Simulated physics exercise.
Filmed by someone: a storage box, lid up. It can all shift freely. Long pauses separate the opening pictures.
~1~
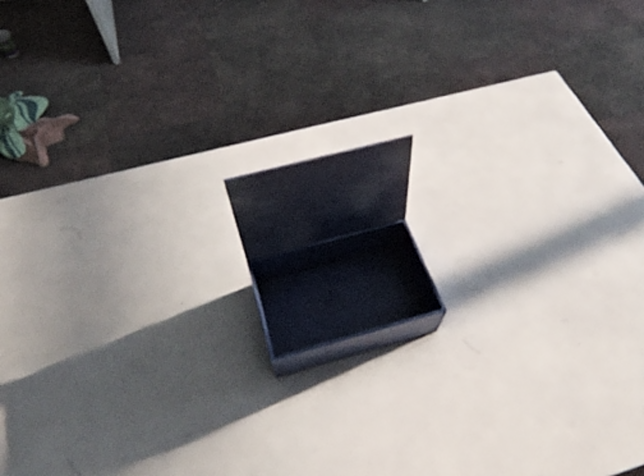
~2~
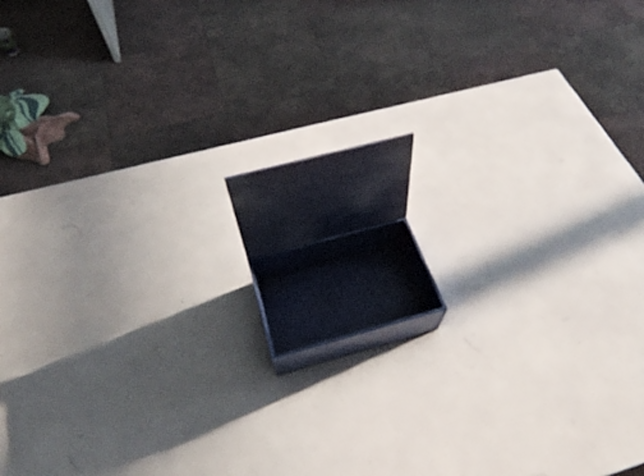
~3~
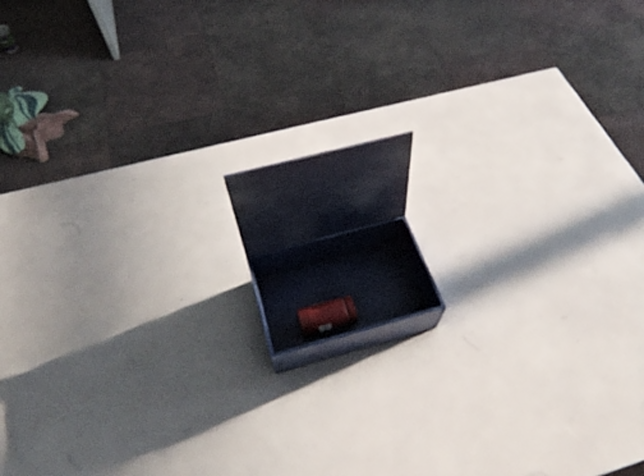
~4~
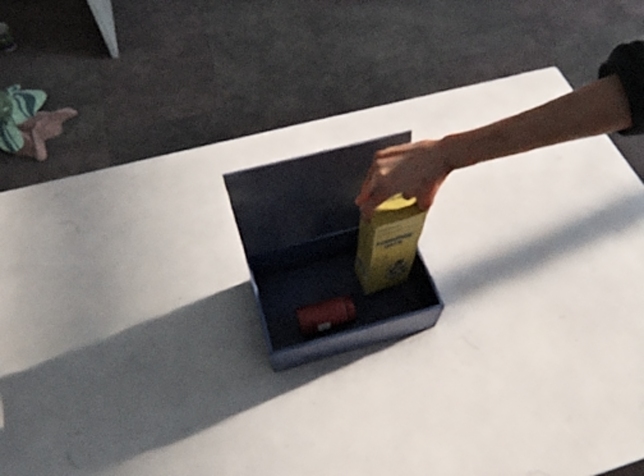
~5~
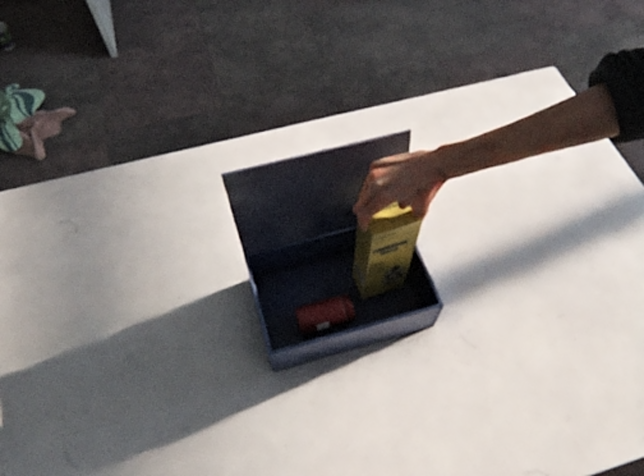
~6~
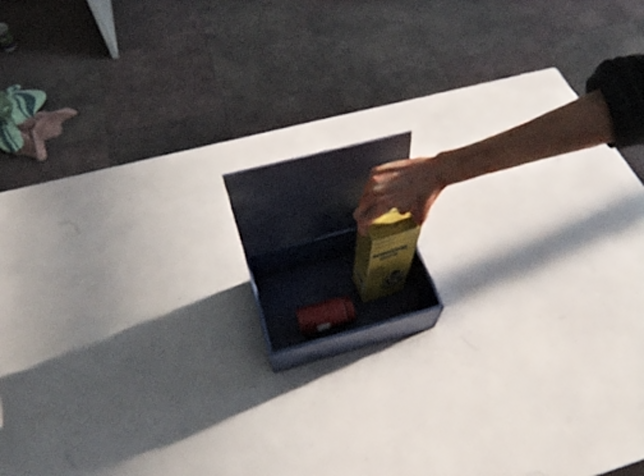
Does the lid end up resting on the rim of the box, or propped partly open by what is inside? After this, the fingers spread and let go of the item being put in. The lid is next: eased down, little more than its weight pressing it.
It is propped partly open.
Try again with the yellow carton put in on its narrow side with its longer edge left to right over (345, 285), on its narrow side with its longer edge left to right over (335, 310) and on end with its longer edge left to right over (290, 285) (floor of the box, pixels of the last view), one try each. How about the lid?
First try: No gap; second try: No gap; third try: A gap remains.
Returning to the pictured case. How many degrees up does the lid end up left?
I'd say roughly 70 degrees above the rim.
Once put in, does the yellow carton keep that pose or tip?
Simply put, it remains unturned.
Then, 1.10 s past the last view, lid starting down.
Then, 1.50 s past the last view, lid 70° above the rim.
Then, 3.90 s past the last view, yellow carton resting near (383, 255).
Finally, lid 70° above the rim; both still in place. Final places as the last picture's camera would see them, yellow carton near (383, 255).
